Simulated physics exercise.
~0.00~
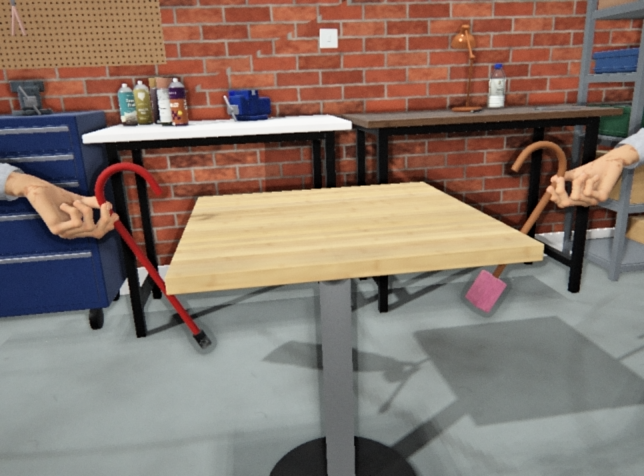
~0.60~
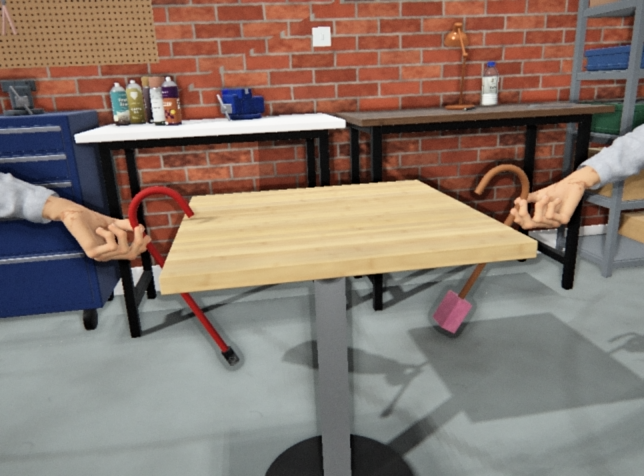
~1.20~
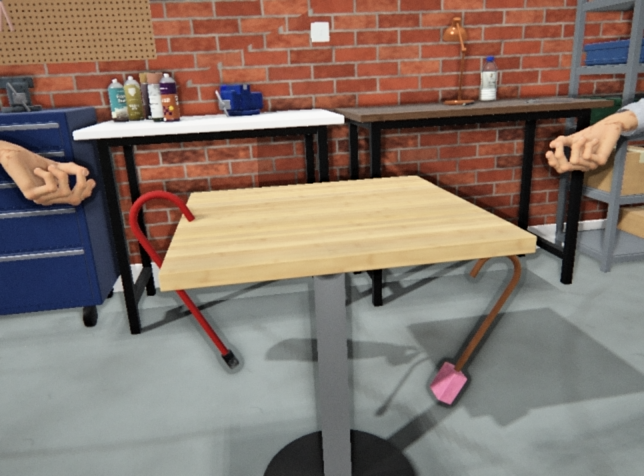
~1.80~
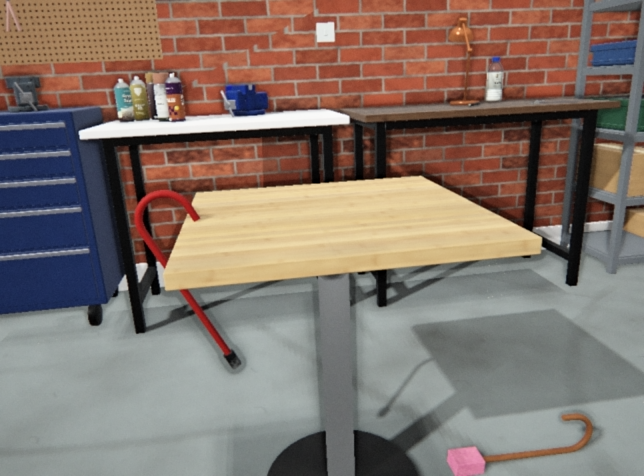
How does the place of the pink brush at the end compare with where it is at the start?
At the start the pink brush is held up by a hand beside the right end of the table, and at the end it lies on the floor below that side.
